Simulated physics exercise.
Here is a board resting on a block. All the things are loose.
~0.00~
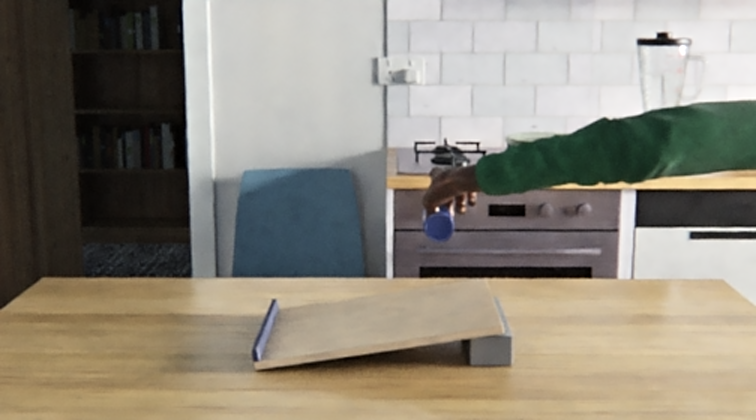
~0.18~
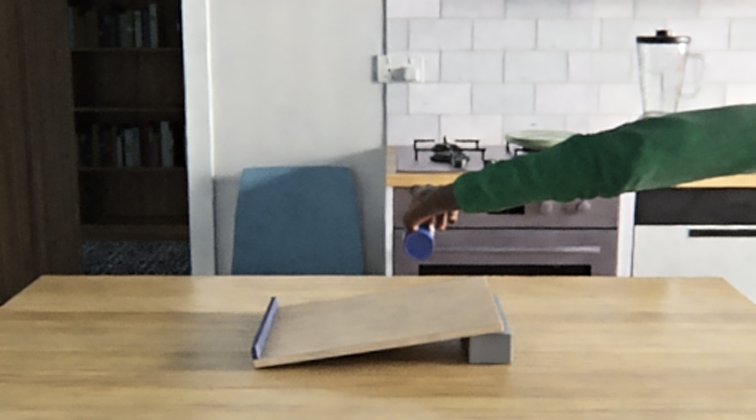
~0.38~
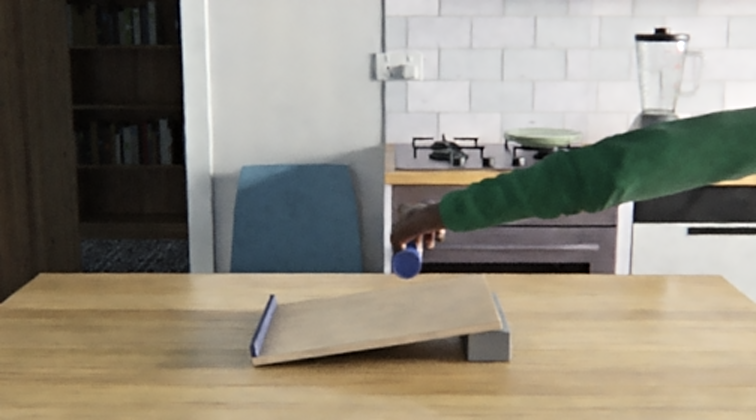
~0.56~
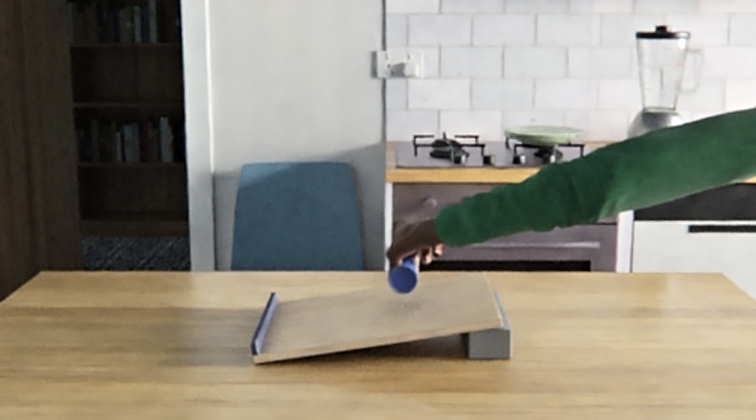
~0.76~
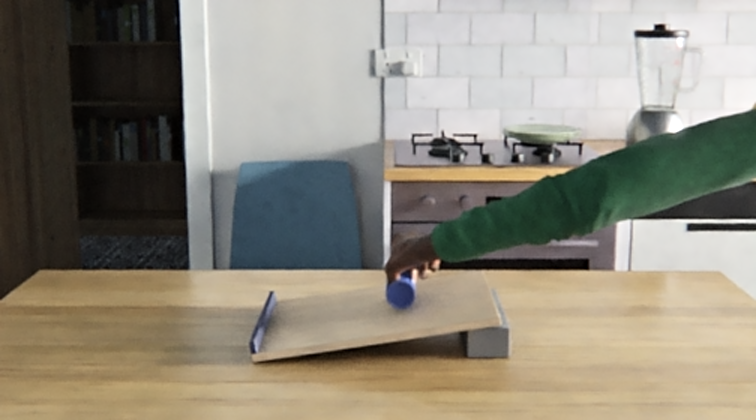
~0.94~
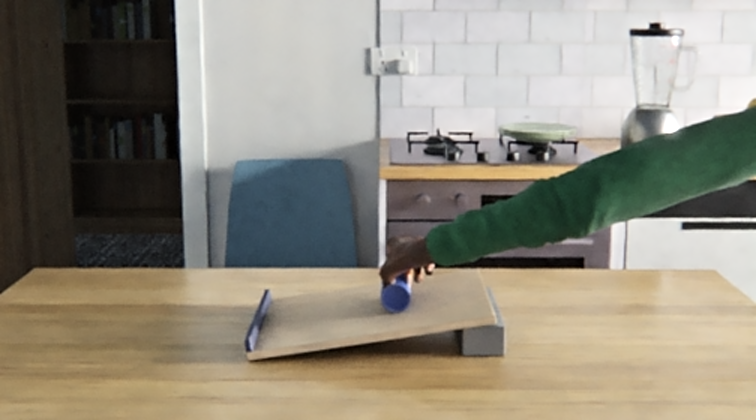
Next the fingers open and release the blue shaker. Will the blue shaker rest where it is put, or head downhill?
The blue shaker slides or rolls down.
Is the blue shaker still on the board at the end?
The blue shaker stops on the board.
After 1.44 s, blue shaker shifted about its own width near (350, 296).
After 1.64 s, blue shaker shifted well along near (300, 304).
In the end (2.4 s), moved from the start, blue shaker. At the end, from the last picture's camera, blue shaker near (274, 308). The blue shaker runs down the board.
